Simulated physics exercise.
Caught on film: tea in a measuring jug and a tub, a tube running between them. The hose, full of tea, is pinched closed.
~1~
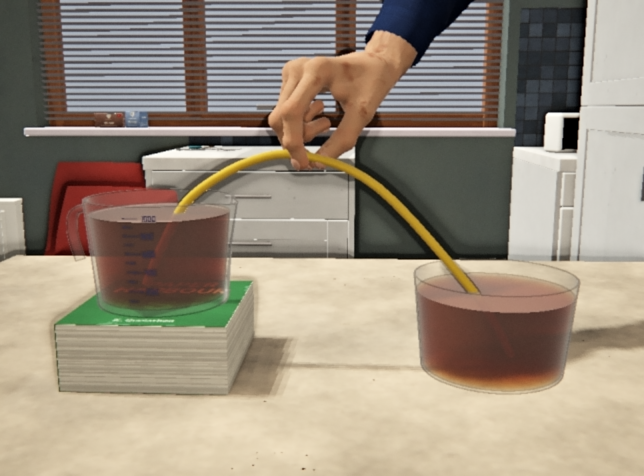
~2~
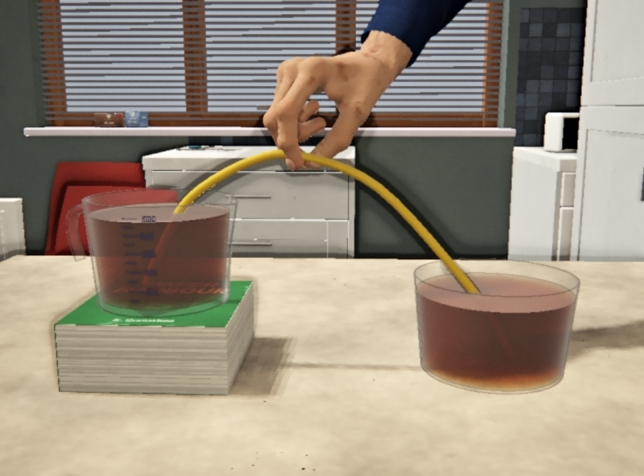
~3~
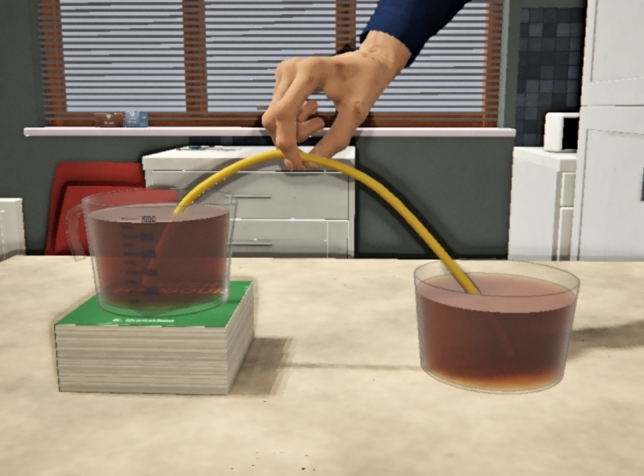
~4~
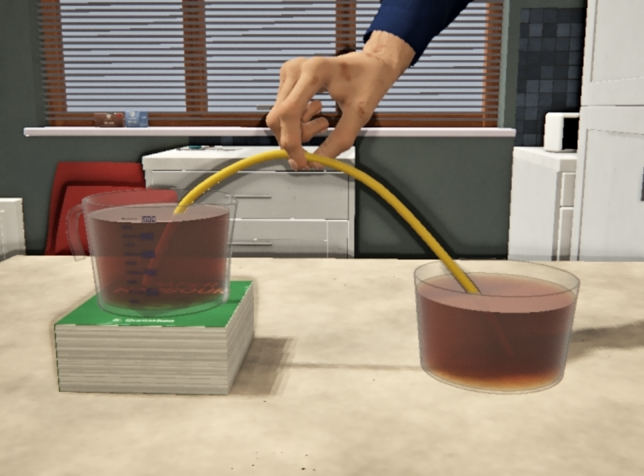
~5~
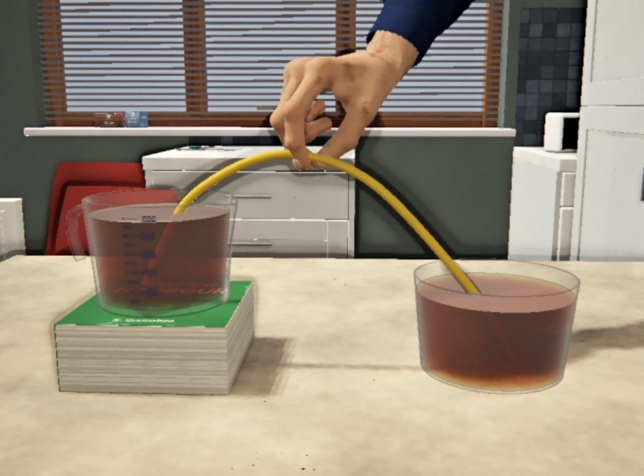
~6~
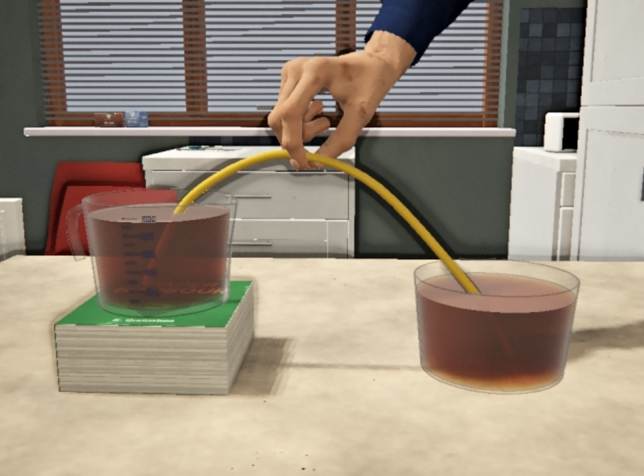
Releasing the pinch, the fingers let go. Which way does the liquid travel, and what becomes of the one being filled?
Flow: To the right; taker: Spills over.
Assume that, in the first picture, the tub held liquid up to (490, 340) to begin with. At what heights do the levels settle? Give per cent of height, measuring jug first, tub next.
Around 15 per cent, then around 85 per cent.
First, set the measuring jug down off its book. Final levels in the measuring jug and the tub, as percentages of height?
Levels, in order: About 80 / 85 %.
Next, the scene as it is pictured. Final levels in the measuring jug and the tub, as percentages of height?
First 25 %, second 100 %.
Next, the measuring jug is about two thirds full; the tub is full to the brim.
After that, the measuring jug is about a third full; the tub is full to the brim; the lower one has run over.
Finally, the measuring jug is about a quarter full; the tub is full to the brim; the lower one has run over; the two surfaces are level.
